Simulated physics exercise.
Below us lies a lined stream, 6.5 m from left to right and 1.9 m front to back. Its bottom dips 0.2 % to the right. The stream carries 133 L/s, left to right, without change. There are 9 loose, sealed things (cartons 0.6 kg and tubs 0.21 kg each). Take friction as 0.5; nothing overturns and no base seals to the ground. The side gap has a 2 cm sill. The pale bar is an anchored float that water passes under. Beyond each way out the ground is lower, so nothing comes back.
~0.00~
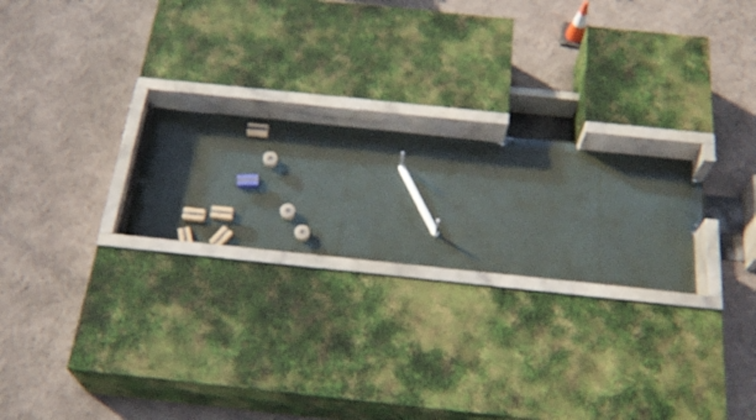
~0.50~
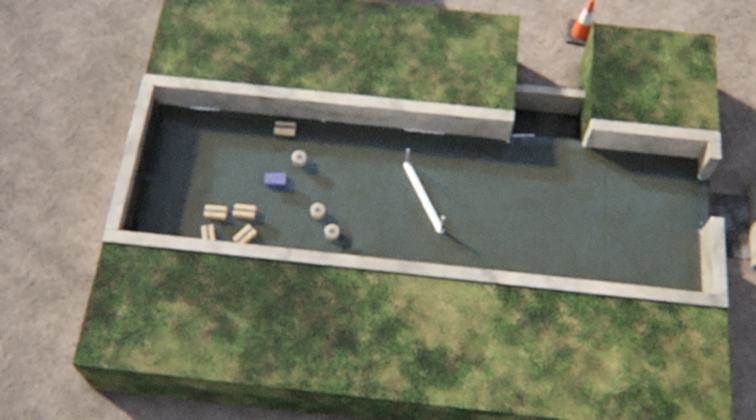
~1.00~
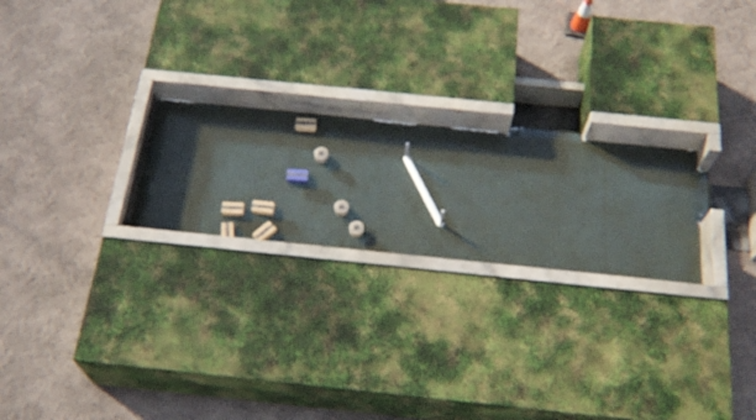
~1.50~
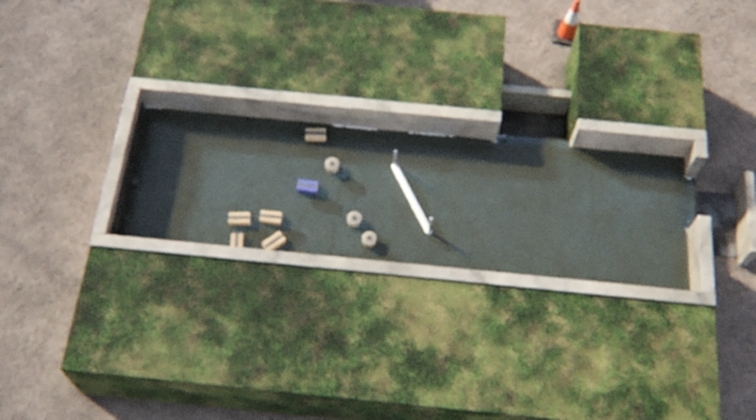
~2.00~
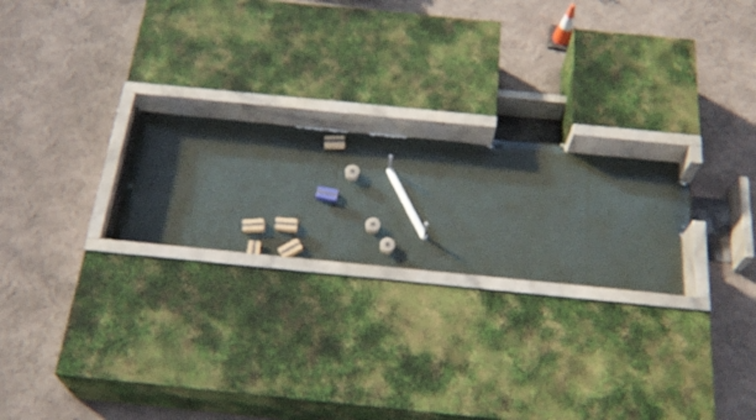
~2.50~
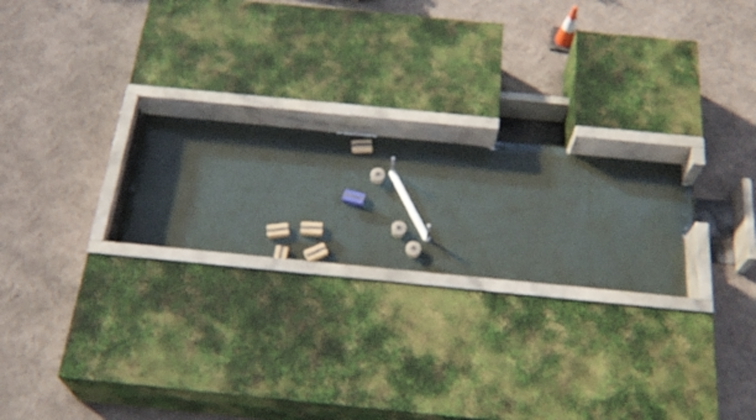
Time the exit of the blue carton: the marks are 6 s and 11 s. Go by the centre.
Expect it after the second time or never.
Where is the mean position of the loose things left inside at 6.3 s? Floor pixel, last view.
Near (457, 254).
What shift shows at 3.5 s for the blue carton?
About 200 cm.
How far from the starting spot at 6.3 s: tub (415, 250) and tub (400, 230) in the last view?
In turn: 300 cm, 250 cm.
After 3.5 s the blue carton is near (394, 201), 1.8 m from its start, afloat; 0 of 9 are out; 9 afloat.
After 6.3 s the blue carton is near (402, 215), 1.9 m from its start, afloat; 1 of 9 are out; 8 afloat.
After 10.0 s the blue carton is near (409, 220), 2.0 m from its start, afloat; 1 of 9 are out; 8 afloat.
After 14.0 s the blue carton is near (409, 220), 2.0 m from its start, afloat; 4 of 9 are out; 5 afloat.
